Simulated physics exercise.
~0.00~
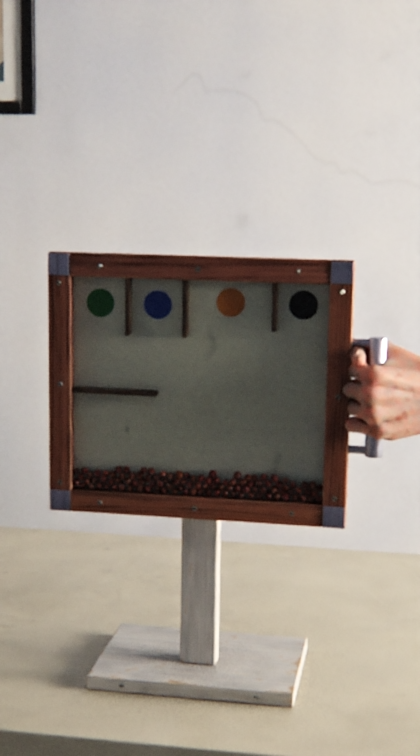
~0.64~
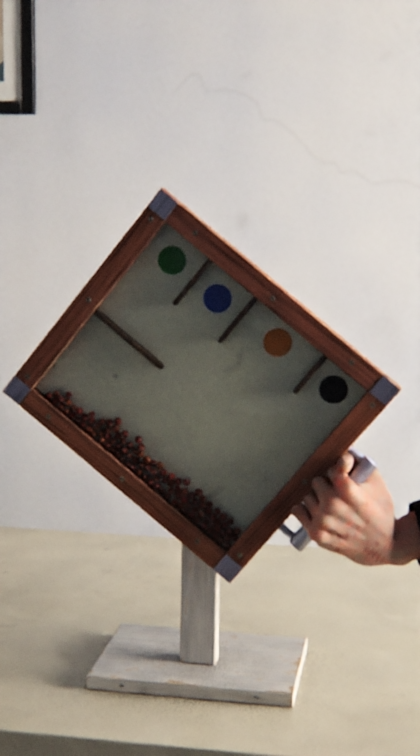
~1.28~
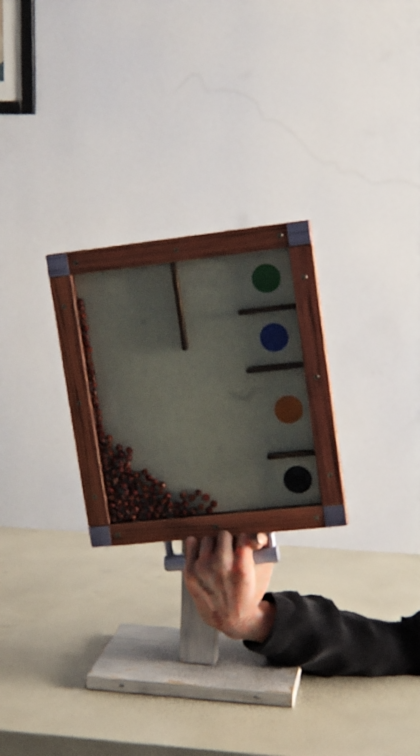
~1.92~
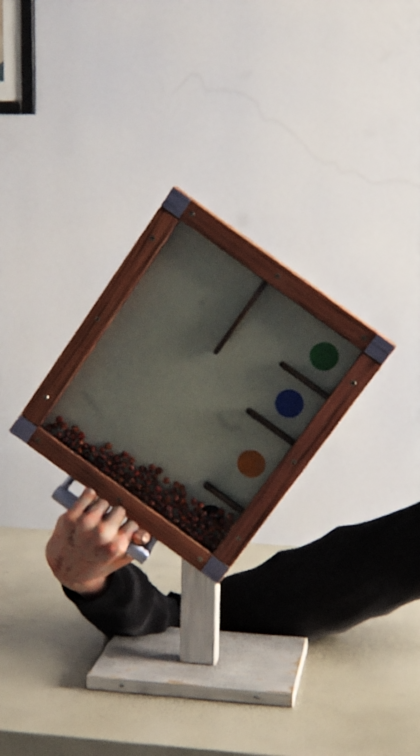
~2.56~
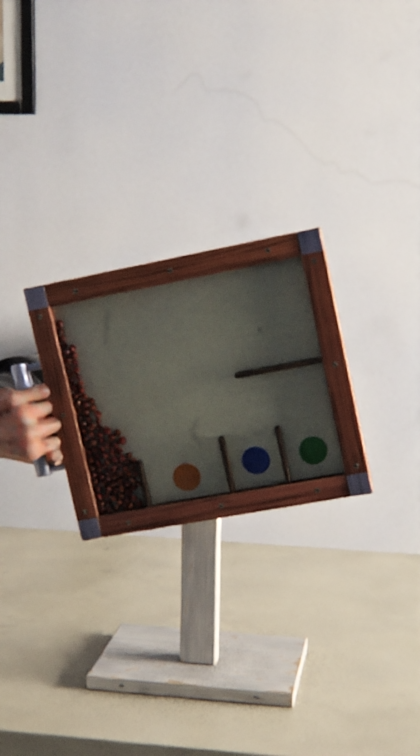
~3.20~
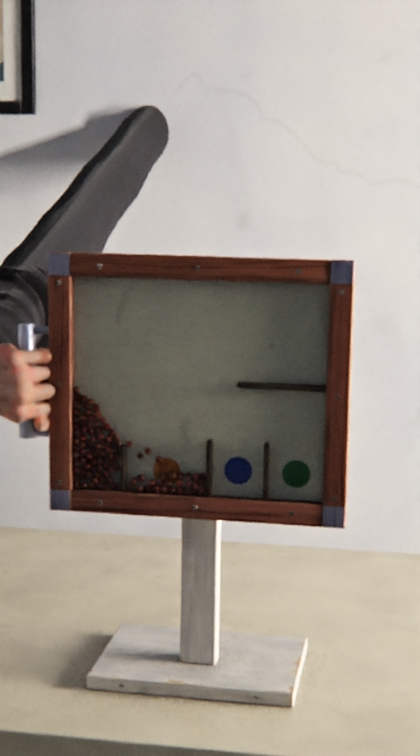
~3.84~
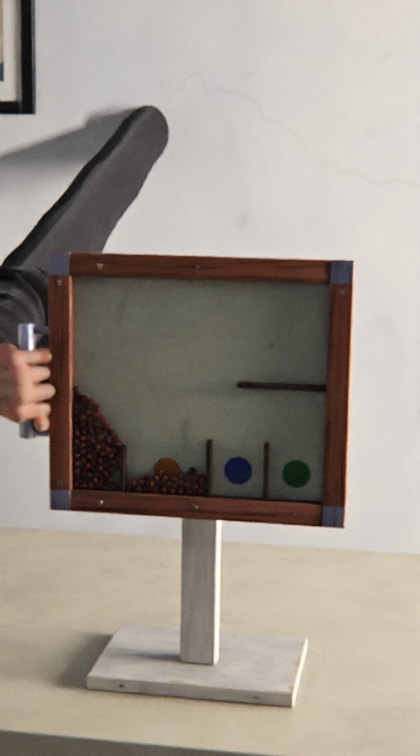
A square, wooden-framed case with a clear face stands on a whitish post and base on a pale tabletop, seen from the front by a still camera. Green, blue, orange and black dots mark four pockets along its top, a short bar juts from the left side, and dark reddish beads line the bottom. A hand grips the handle on the right and turns the case clockwise, sending the beads sliding into a corner heap. The hand carries on underneath to the left until the case is upside down. Beads spill over a divider and settle, most covering the black pocket, fewer in the orange, none in blue or green.
